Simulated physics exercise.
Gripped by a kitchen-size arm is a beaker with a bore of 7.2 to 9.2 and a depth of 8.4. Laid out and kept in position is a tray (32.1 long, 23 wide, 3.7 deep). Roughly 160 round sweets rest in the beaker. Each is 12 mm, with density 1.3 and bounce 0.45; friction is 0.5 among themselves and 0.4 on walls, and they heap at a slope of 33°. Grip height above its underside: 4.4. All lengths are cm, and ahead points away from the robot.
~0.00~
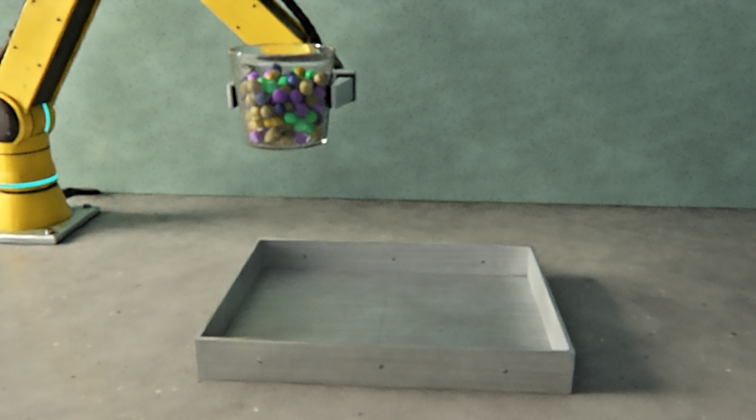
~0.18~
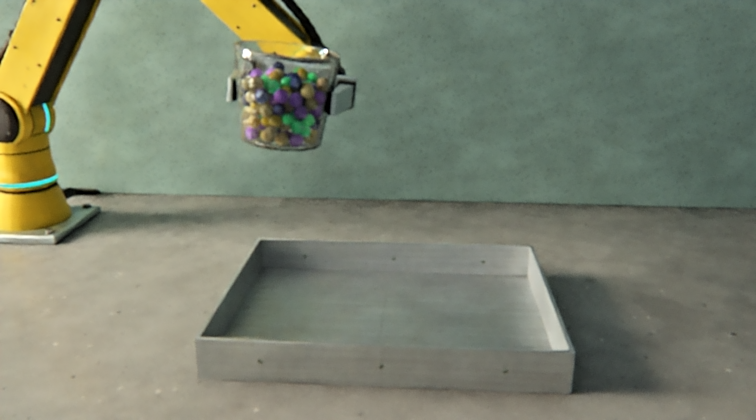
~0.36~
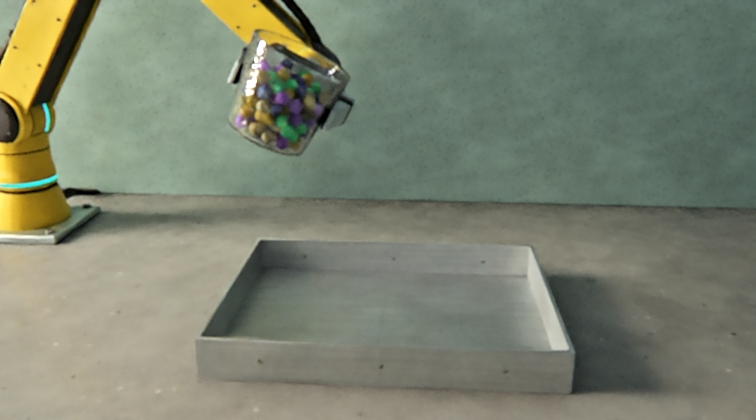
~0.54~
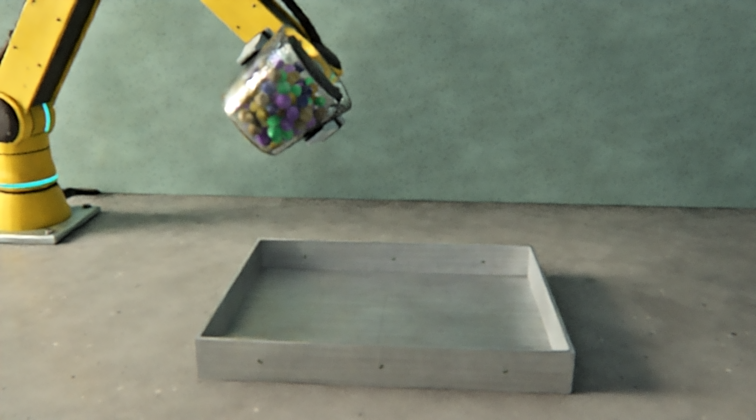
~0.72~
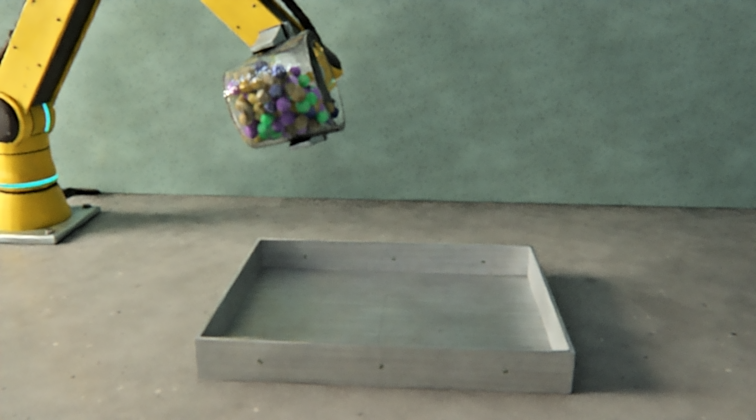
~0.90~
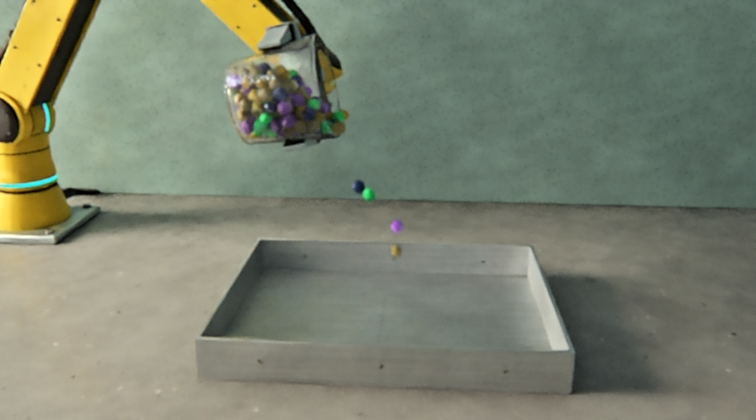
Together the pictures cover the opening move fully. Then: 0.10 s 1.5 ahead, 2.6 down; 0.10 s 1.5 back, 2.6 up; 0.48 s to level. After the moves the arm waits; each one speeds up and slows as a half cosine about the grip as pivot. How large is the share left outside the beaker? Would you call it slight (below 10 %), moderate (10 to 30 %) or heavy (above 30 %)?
I would call it moderate.
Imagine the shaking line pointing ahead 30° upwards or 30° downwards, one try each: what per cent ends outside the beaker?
You'd get some 60 per cent with the first setting and some 30 per cent with the second.
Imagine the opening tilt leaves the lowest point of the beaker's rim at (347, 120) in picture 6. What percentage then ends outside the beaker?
I'd say close to 0 per cent.
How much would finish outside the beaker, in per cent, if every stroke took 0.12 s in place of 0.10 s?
Estimate: Near 10 per cent.
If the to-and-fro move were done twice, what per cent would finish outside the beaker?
It would come to about 20 %.
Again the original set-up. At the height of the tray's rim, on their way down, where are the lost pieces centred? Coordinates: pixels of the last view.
Check roughly (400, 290) in the last picture.
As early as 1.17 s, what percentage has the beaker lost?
Near 15 in a hundred parts have gone so far.
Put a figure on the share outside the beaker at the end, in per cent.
Estimate: Roughly 15 %.
After 1.17 s, tilted 74° forward, highest piece 25 above the table; 137 in the beaker, 8 in the tray, 13 in flight or on a rim.
After 1.44 s, tilted 14° forward, highest piece 26 above the table; 132 in the beaker, 26 in the tray.
After 1.78 s, level, highest piece 27 above the table; 132 in the beaker, 26 in the tray.
After 2.83 s, level, highest piece 27 above the table; 132 in the beaker, 26 in the tray.
In the end, 132 in the beaker, 26 in the tray. That is 16 % outside the beaker.
